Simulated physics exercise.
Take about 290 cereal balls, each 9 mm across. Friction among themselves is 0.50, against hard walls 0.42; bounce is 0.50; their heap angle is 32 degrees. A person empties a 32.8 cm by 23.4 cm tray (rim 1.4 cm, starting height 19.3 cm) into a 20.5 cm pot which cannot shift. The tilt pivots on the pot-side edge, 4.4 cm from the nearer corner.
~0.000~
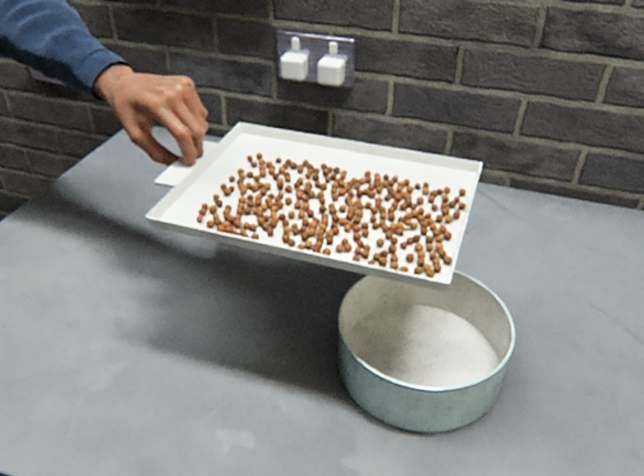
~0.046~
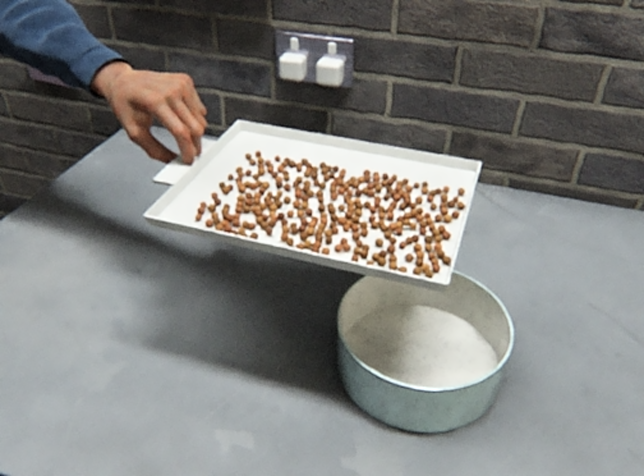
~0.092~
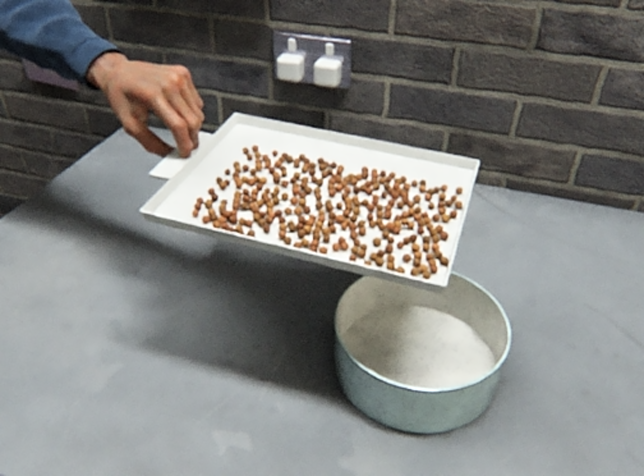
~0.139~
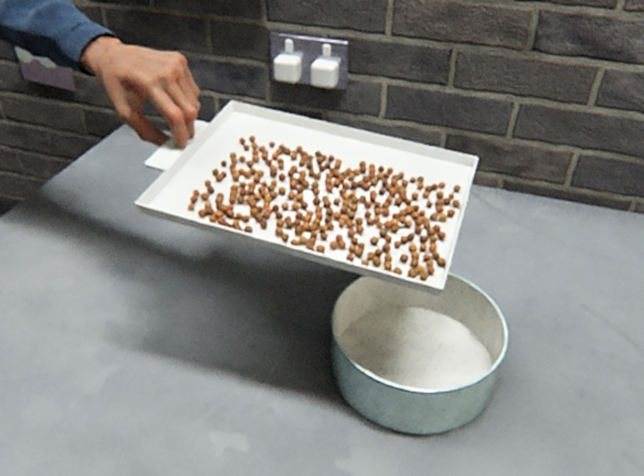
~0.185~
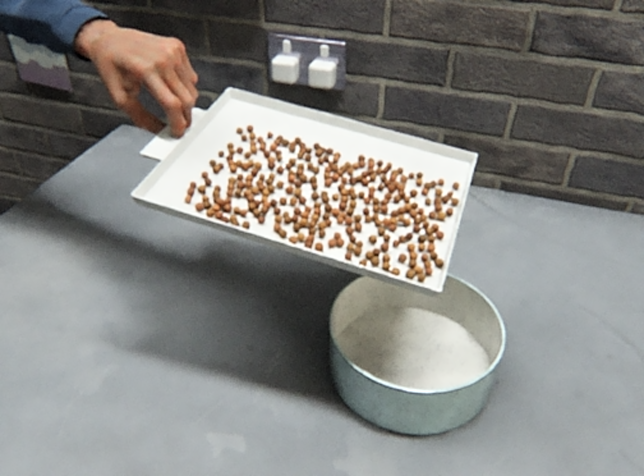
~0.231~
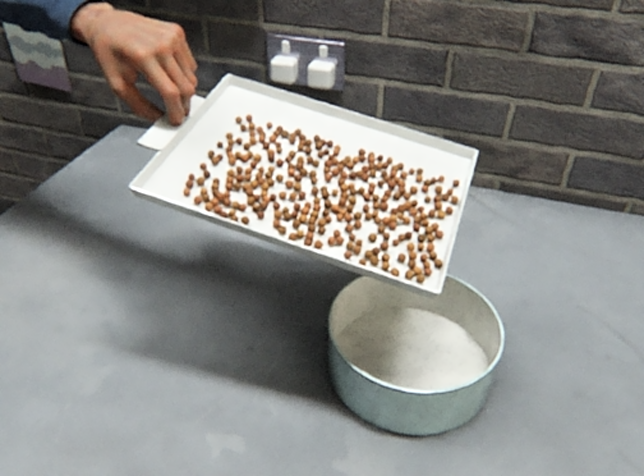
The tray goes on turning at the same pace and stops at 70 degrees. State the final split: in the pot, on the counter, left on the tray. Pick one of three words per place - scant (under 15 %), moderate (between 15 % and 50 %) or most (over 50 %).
My call is pot: Scant, counter: Scant, tray: Most.
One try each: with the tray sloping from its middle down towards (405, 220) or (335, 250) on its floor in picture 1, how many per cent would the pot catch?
First try: Around 5 percent; second try: Around 0 percent.
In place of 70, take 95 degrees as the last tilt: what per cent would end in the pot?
I'd say close to 40 percent.
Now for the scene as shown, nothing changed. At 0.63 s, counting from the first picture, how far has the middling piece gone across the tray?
Displacement on the tray: About 6 cm.
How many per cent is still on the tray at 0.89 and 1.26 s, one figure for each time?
I'd say roughly 100, then roughly 95.
After 0.63 s, tilt 40 degrees; the tray holds 100 %, the pot 0 %.
After 0.89 s, tilt 59 degrees; the tray holds 100 %, the pot 0 %.
After 1.26 s, tilt 70 degrees; the tray holds 95 %, the pot 0 %.
At rest (1.9 s), pot 0 %, counter 5 %, tray 95 %.
